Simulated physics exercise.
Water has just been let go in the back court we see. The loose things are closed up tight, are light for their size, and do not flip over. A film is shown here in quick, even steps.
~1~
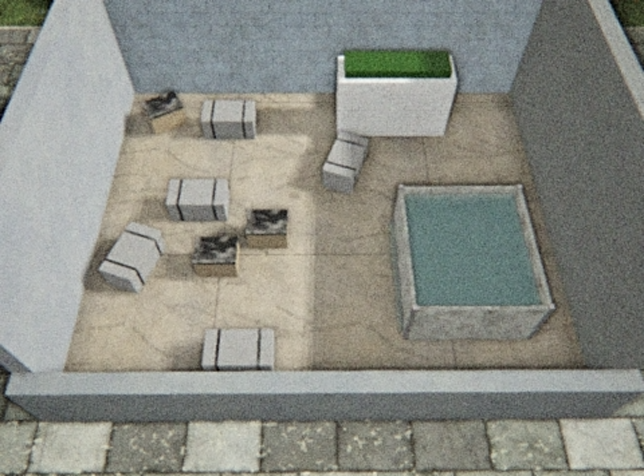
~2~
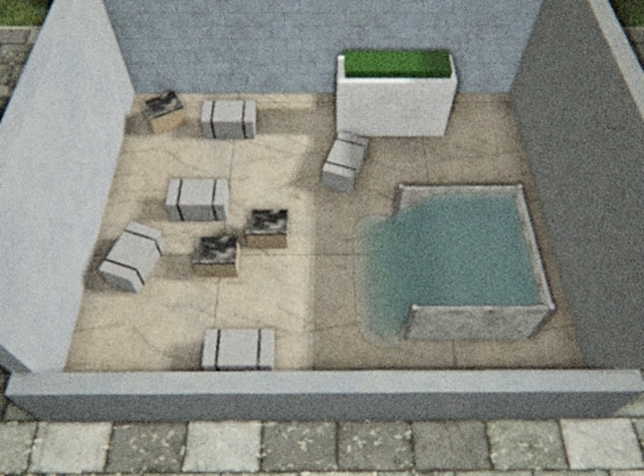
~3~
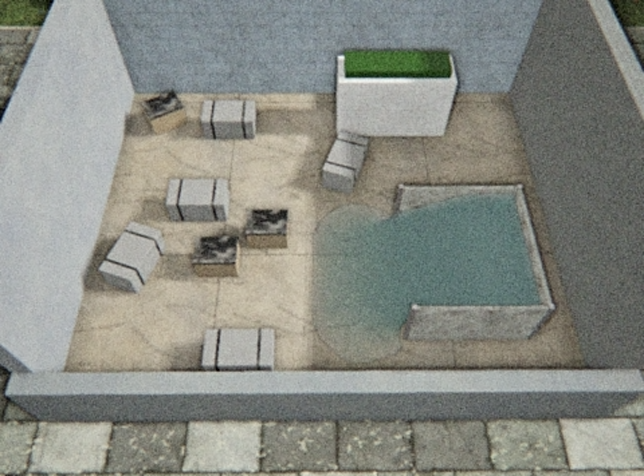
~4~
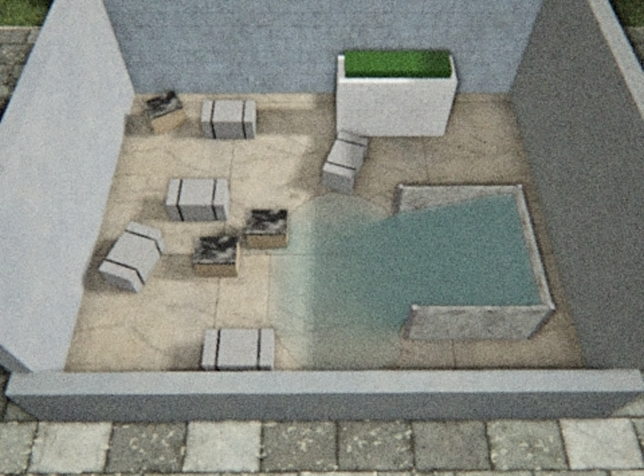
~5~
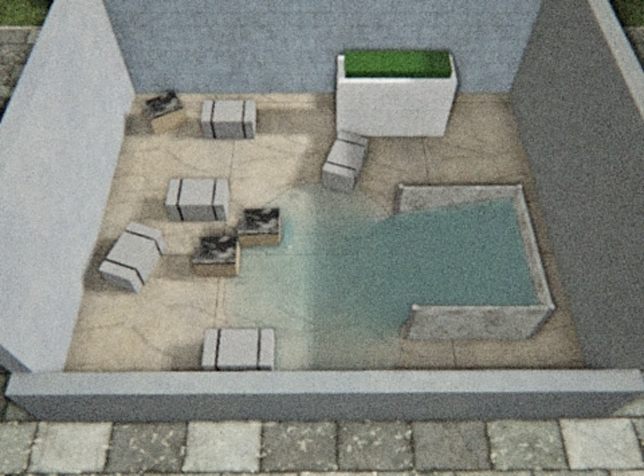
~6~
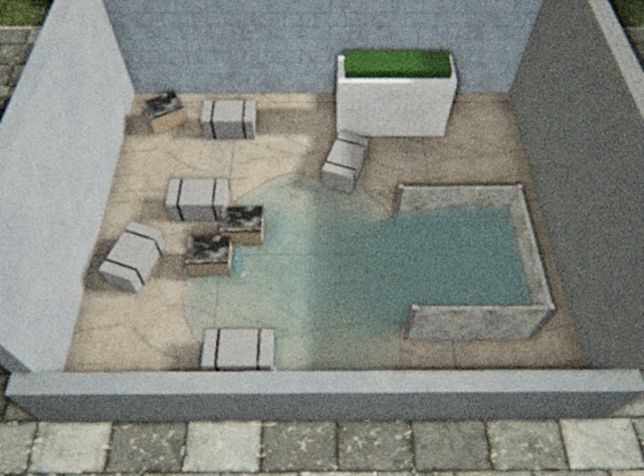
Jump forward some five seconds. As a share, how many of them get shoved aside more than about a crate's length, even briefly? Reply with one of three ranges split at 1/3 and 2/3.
2/3 or more.
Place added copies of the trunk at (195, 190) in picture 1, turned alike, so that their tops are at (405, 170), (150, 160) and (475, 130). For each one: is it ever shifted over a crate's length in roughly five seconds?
Okay, in order the twins go nowhere much, a long way, nowhere much.
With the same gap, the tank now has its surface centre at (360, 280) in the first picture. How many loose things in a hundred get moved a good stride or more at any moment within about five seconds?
Some 90 per cent, I'd say.
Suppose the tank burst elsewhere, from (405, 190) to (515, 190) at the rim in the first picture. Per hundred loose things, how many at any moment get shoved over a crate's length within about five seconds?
My figure is about 60 %.
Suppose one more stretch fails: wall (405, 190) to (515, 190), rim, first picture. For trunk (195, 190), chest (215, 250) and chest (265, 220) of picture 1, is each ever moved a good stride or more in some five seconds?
Taking them in order, covered the distance, short of it, short of it.
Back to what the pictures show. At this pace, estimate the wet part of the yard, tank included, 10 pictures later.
Something like 65 in a hundred.
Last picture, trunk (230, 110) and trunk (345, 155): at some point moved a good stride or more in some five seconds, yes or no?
First: At least that; second: Below that.
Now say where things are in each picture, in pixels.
In the first frame, a chest at (267, 221) rests on the ground; a chest at (215, 249), on the bottom; 0 of 8 have shifted.
In the second frame, a chest at (267, 221) rests on the ground; a chest at (215, 249) rests on the ground; 0 of 8 have shifted.
In the third frame, a chest at (267, 221) rests on the ground; a chest at (215, 249), on the bottom; 0 of 8 have shifted.
In the fourth frame, a chest at (267, 221) rests on the ground; a chest at (215, 249) rests on the ground; 0 of 8 have shifted.
In the fifth frame, a chest at (259, 220), on the bottom, close to its start; a chest at (215, 249) rests on the ground; 1 of 8 have shifted.
In the sixth frame, a chest at (241, 218) rests on the ground, a stride from its start; a chest at (208, 249) rests on the ground, close to its start; 2 of 8 have shifted.
A moment on, 2 of 8 are well off their spots; 1 afloat.
Next, 4 of 8 are well off their spots; 5 afloat.
Later, 7 of 8 are well off their spots; 6 afloat.
In the end, 7 of 8 are well off their spots, and 7 have been at some point; 7 afloat.
